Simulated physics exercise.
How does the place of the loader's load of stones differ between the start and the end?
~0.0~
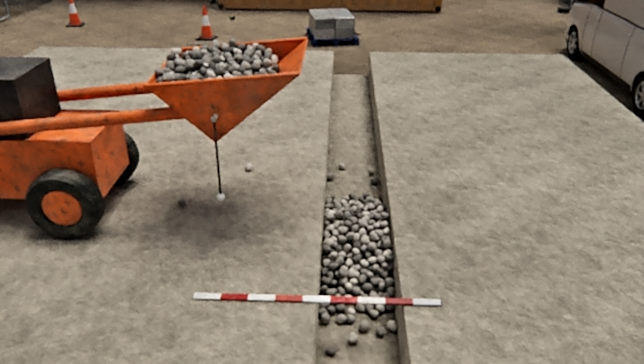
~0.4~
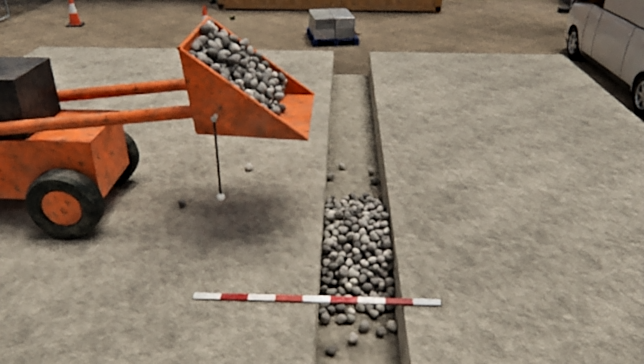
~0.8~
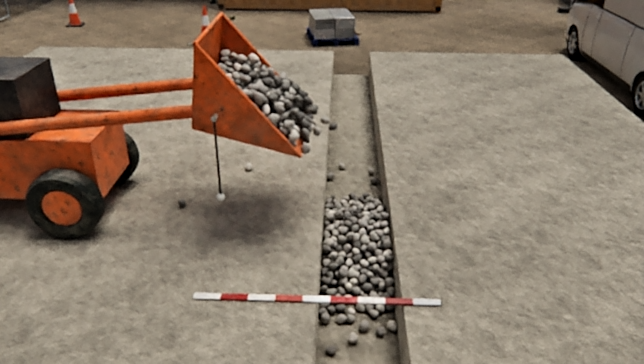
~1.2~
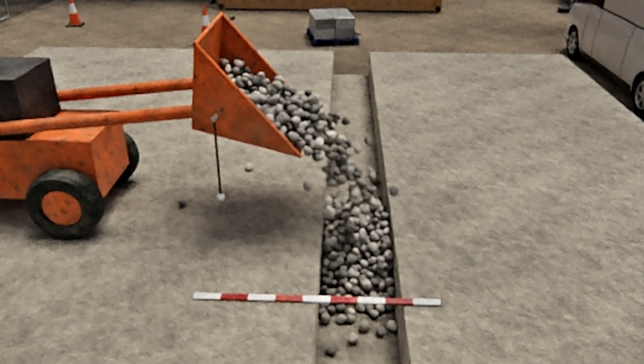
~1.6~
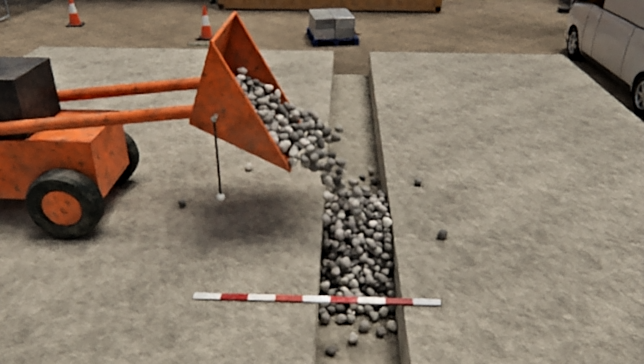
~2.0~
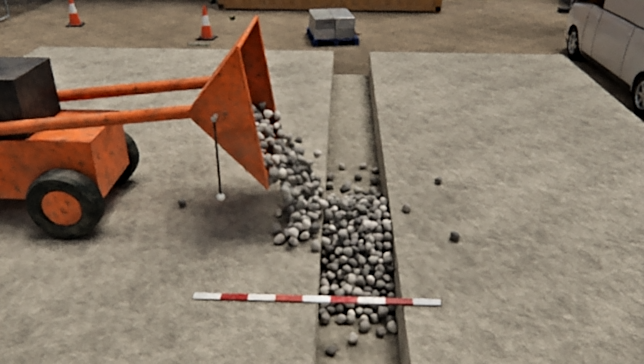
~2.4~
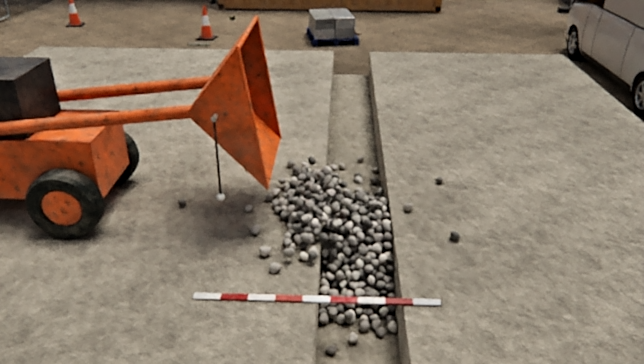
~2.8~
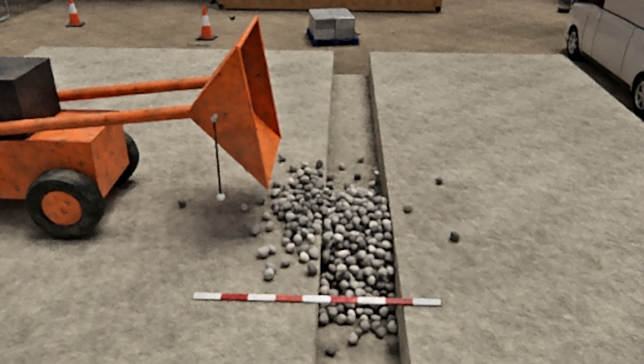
At the start the load sits up in the raised bucket on the left. By the end it lies lower and further right, mostly in the trench, with some stones left on the floor beside its left edge.
At first an orange loader on the left holds a bucket of grey stones high beside a trench, where an earlier heap already lies near a red and white pole. The bucket tips forward to the right, and the stones slide to its lip and begin spilling into the trench. It then tips more steeply, and the rest pour down nearer the loader, onto the trench's left edge. A few stray stones come to rest on the floor to the right. At the end the bucket hangs empty and still, with most stones heaped in the trench and others scattered on its near left side.
